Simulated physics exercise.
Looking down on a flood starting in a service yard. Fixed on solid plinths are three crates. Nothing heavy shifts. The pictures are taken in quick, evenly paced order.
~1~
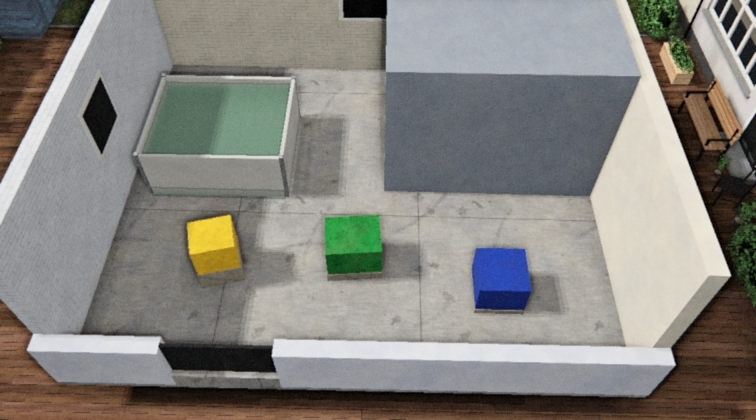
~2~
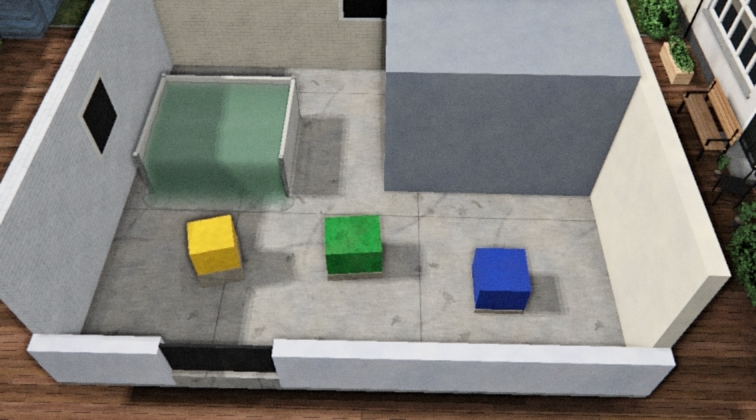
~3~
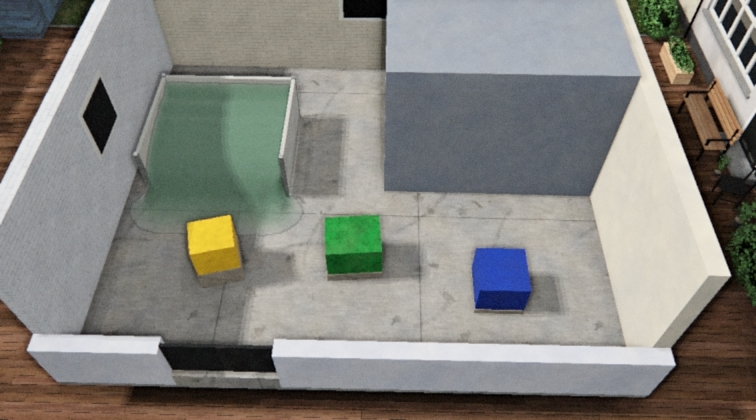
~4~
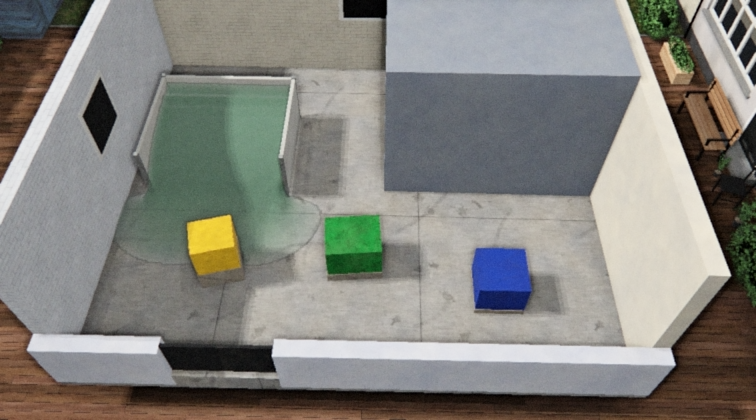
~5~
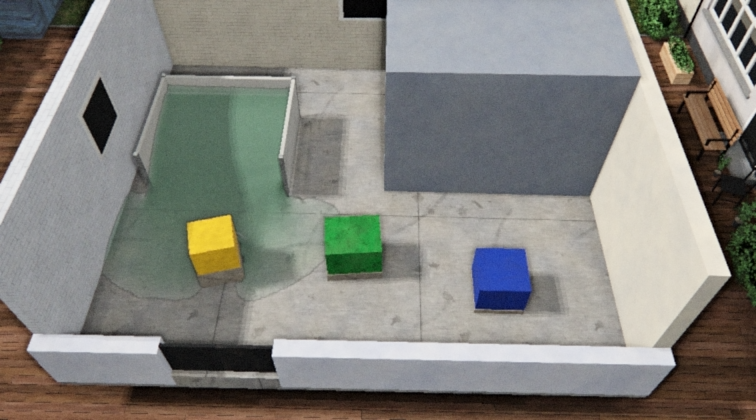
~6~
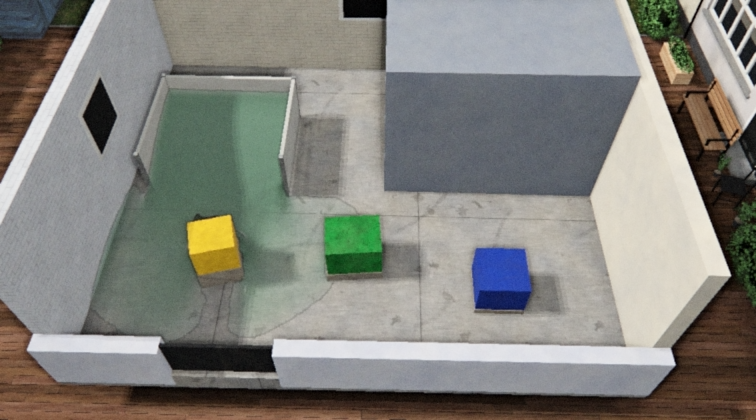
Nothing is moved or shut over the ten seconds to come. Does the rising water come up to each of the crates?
In order: The yellow crate is reached. The blue crate is reached. The green crate is reached.
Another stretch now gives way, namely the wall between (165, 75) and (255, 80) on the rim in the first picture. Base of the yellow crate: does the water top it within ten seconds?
As far as I can tell, the yellow one stays clear.
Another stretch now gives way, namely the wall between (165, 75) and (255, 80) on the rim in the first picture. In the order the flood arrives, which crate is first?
The green crate comes first.
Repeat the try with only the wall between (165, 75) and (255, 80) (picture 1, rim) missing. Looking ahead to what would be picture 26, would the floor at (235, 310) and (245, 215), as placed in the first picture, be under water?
First spot unflooded, second spot unflooded.
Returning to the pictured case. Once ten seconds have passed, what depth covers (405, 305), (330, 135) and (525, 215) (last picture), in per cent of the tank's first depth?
Approx. values, in order: 14 %, 8 %, 18 %.
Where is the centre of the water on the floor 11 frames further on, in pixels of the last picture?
My pick is pixel (225, 253).
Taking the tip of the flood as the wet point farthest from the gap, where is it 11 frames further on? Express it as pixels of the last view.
Roughly at (571, 370).
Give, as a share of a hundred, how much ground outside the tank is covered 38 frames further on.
My estimate is near 90 per cent.
A moment on, water covers 35 % of the floor; the yellow crate water round its plinth, the blue crate not reached, the green crate water round its plinth.
Next, water covers 45 % of the floor; the yellow crate water round its plinth, the blue crate water round its plinth, the green crate water round its plinth.
Then, water covers 65 % of the floor; the yellow crate water round its plinth, the blue crate water round its plinth, the green crate water round its plinth.
Later, water covers 90 % of the floor; the yellow crate water round its plinth, the blue crate water round its plinth, the green crate water round its plinth.
In the end, water covers 100 % of the floor; the yellow crate was topped, the blue crate was topped, the green crate was topped.
